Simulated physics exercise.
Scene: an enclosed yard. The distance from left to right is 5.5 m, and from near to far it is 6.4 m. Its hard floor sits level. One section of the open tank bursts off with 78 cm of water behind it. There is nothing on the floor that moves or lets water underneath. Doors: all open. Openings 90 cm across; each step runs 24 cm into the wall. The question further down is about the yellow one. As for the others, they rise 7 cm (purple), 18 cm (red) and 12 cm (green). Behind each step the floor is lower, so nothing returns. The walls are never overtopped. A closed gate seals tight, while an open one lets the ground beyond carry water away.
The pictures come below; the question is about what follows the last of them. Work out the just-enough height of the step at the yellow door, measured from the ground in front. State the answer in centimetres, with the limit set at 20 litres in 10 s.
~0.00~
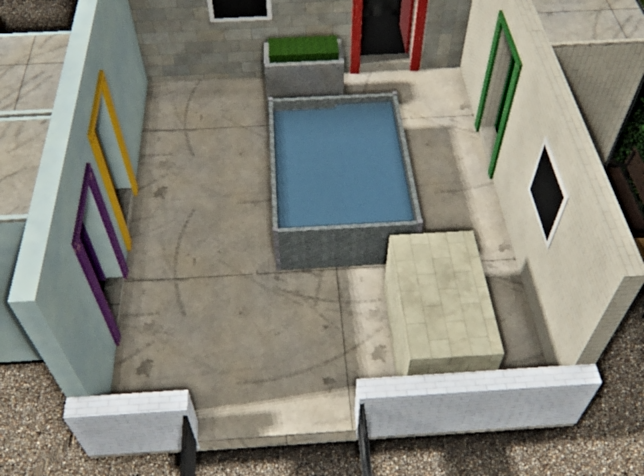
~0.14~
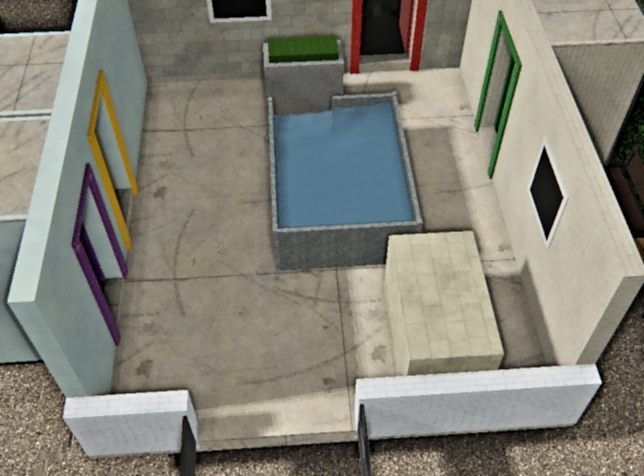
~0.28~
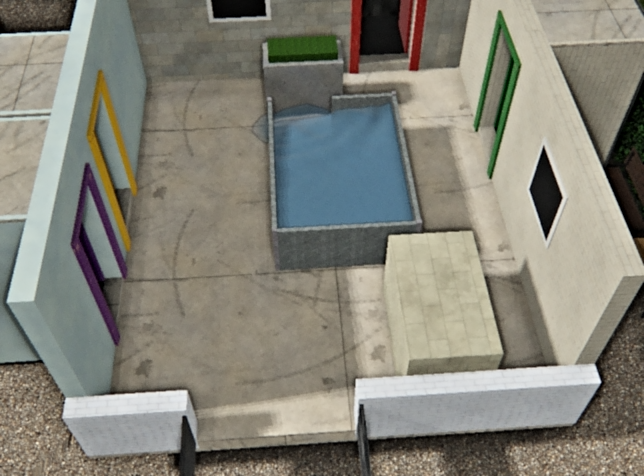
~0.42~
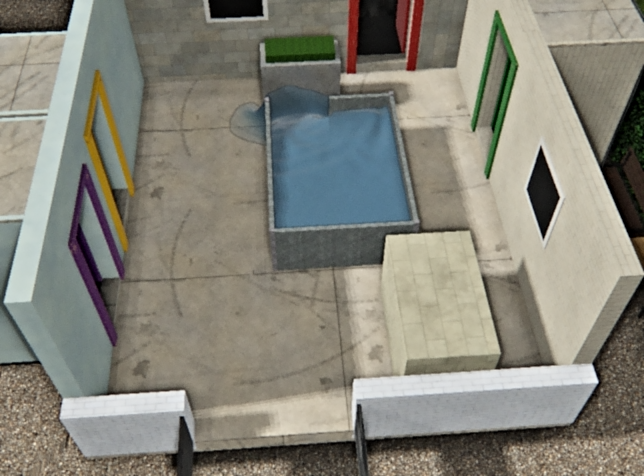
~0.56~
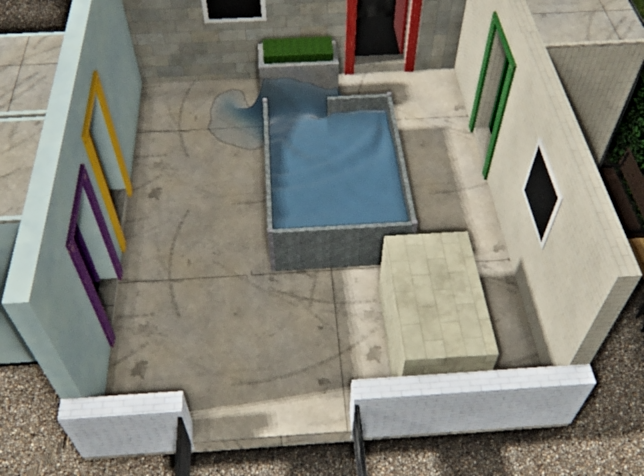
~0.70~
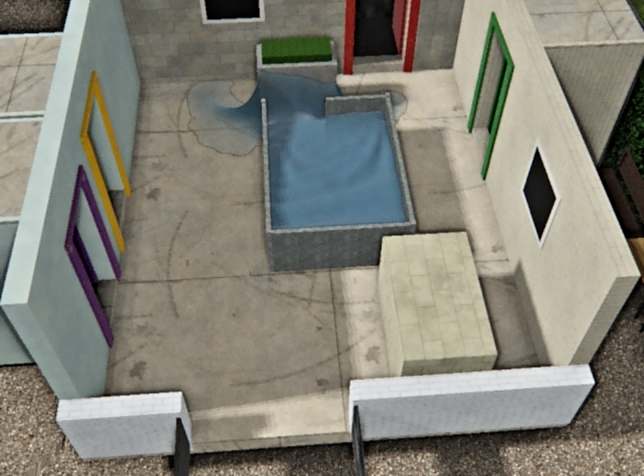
It works out at roughly 7.5 cm.
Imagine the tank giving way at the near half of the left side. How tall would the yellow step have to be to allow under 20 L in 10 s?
Close to 38 cm at the least.
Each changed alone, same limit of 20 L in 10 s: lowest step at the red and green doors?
You'd want some 10.5 cm at red and some 14.5 cm at green.
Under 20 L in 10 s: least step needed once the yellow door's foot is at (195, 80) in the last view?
Roughly 20 cm, give or take.
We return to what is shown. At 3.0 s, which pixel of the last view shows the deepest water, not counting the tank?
About (290, 122).
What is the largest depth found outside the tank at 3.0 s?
39 cm.
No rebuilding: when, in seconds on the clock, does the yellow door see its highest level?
6.0 s.
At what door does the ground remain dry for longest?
Answer: Purple.
After 1.4 s water covers 30 % of the floor, deepest (64 cm) near (290, 122); it has not reached the yellow door.
After 3.0 s water covers 55 % of the floor, deepest (39 cm) near (290, 122); 11 cm at the yellow door, 0 litres in over its 19 cm step.
After 10.0 s water covers 100 % of the floor, deepest (17 cm) near (300, 121); 9 cm at the yellow door, 0 litres in over its 19 cm step.
At the yellow door as built, the water arrived by 1.7 s and peaked near 11 cm at 6.2 s.
With a step of 7 cm, 27 litres would have come in within the 10 s; with 9.5 cm, 5 litres. So under 20 litres takes about 7.5 cm.
